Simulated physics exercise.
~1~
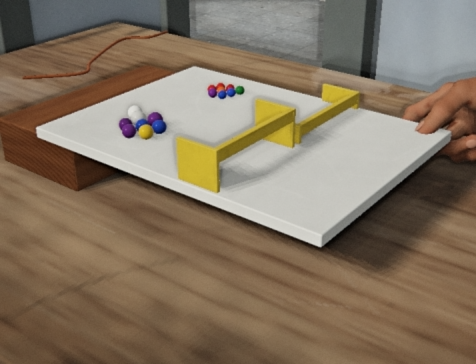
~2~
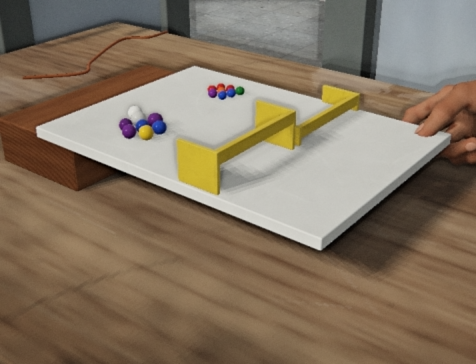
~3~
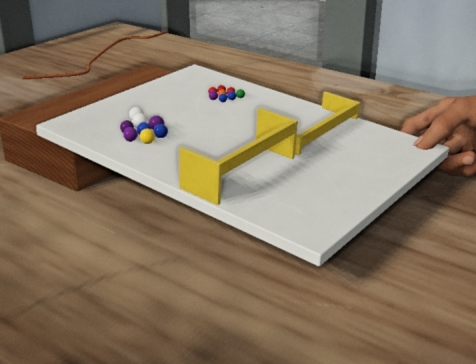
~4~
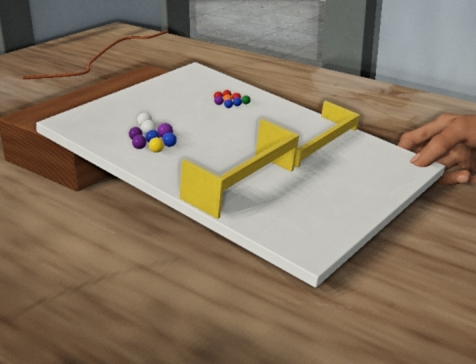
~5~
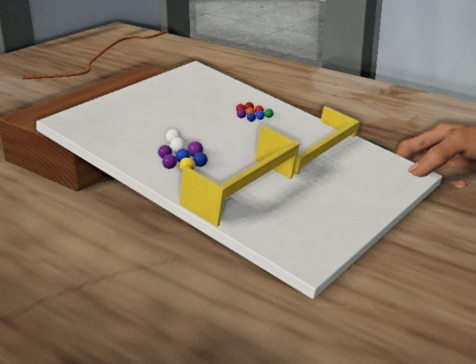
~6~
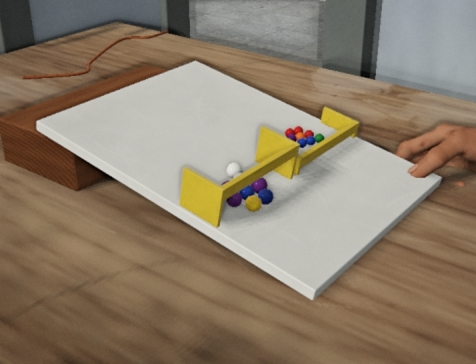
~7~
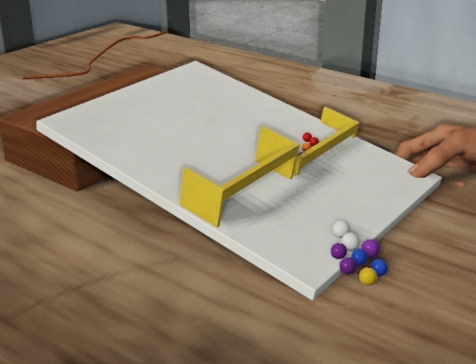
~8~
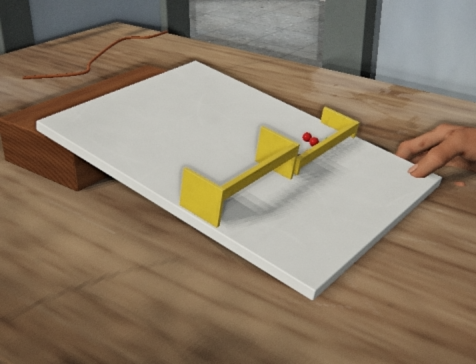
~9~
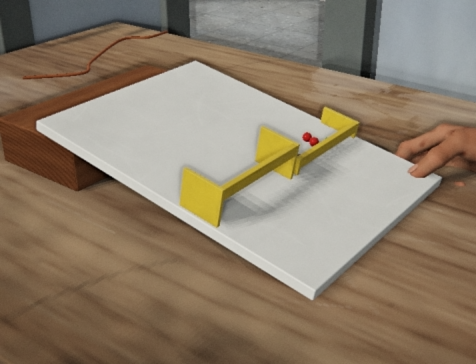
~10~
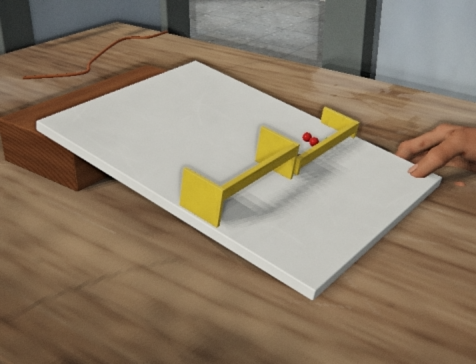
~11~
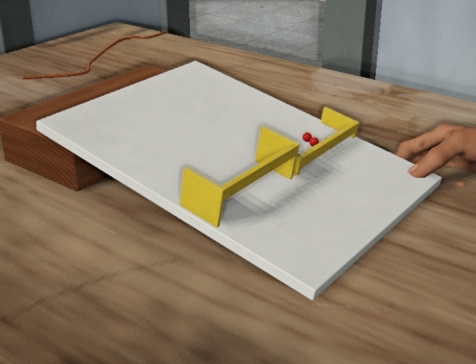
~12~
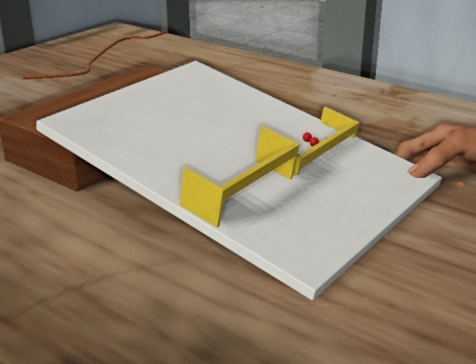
A hand lowered the right end of a white board propped on a wooden block, and two clusters of colored balls rolled down; the nearer cluster passed under its yellow gate and off the board, while only two red balls stayed behind the farther gate.
